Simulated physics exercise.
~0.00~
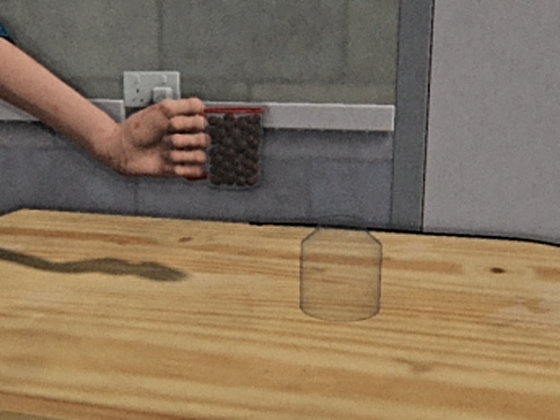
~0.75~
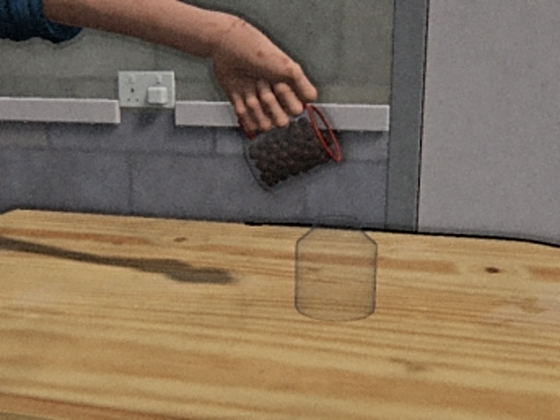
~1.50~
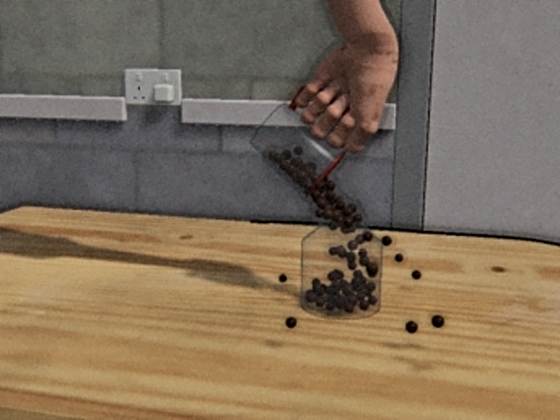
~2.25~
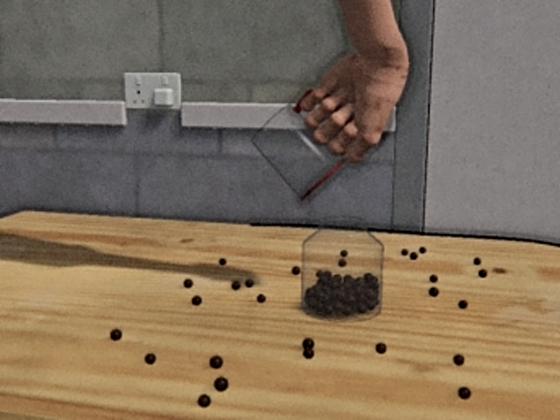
A hand holding a glass cup full of dark chocolate balls, with a red rim, reaches in from the left above a wooden table, seen from the front and slightly above. An empty clear jar stands on the table, with a grey wall, a pale strip and a white socket behind. The hand moves right and tips the cup over the jar. The balls pour out, many dropping into the jar while others scatter on the wood. At the end the upturned cup is empty, the jar is partly filled, and stray balls lie around it.
